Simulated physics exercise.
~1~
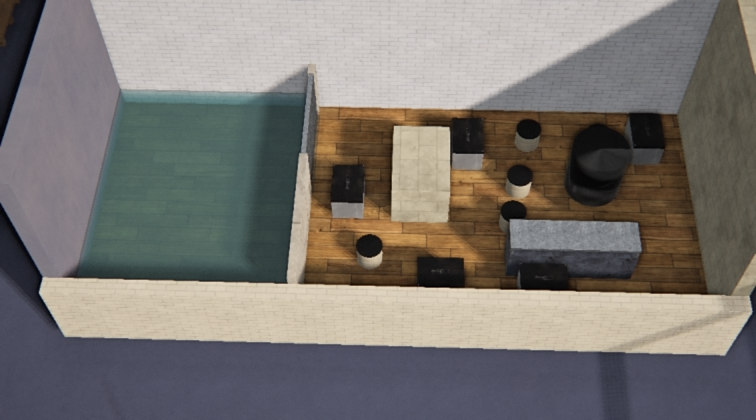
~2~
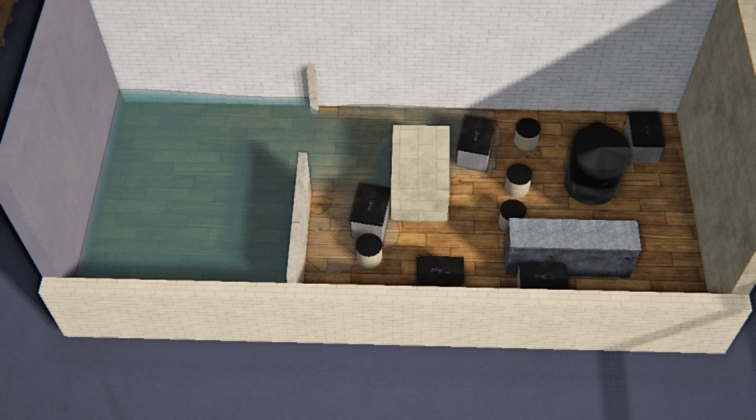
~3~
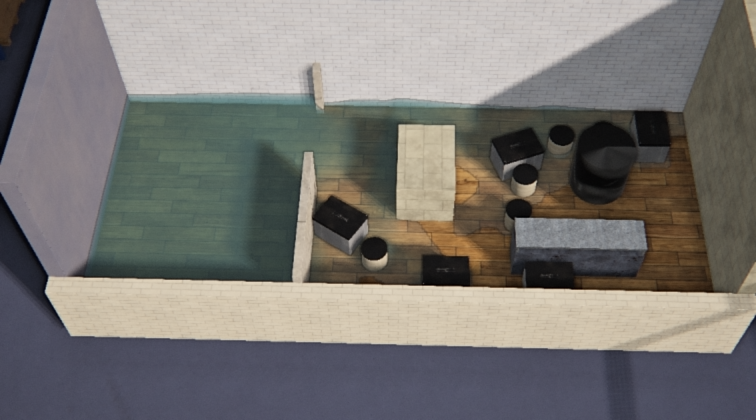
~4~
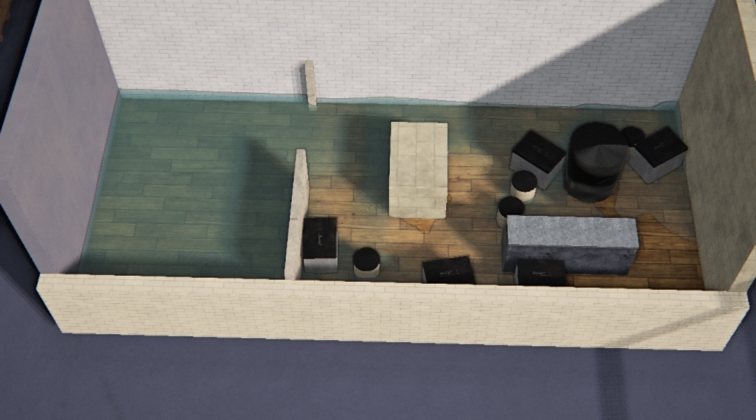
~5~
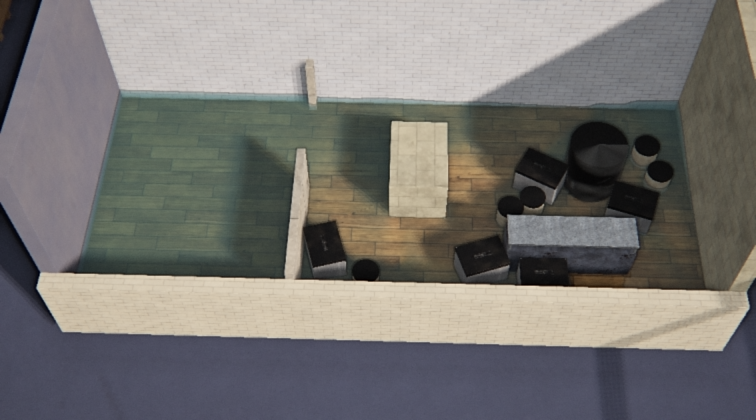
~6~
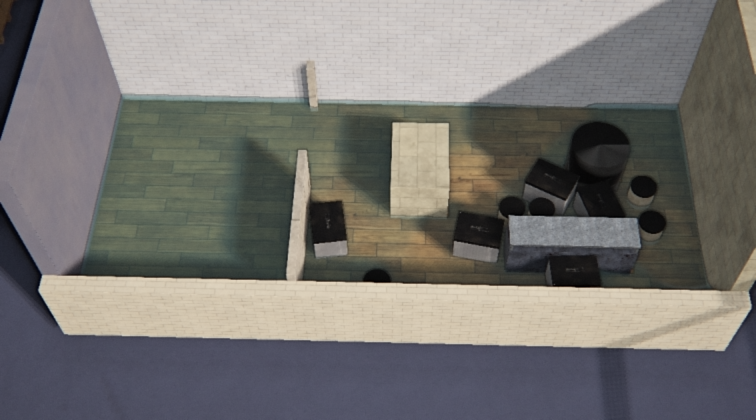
Divided basement seen from above, water spreading from the left across the wooden floor, chests and pails drifting and bunching at right.
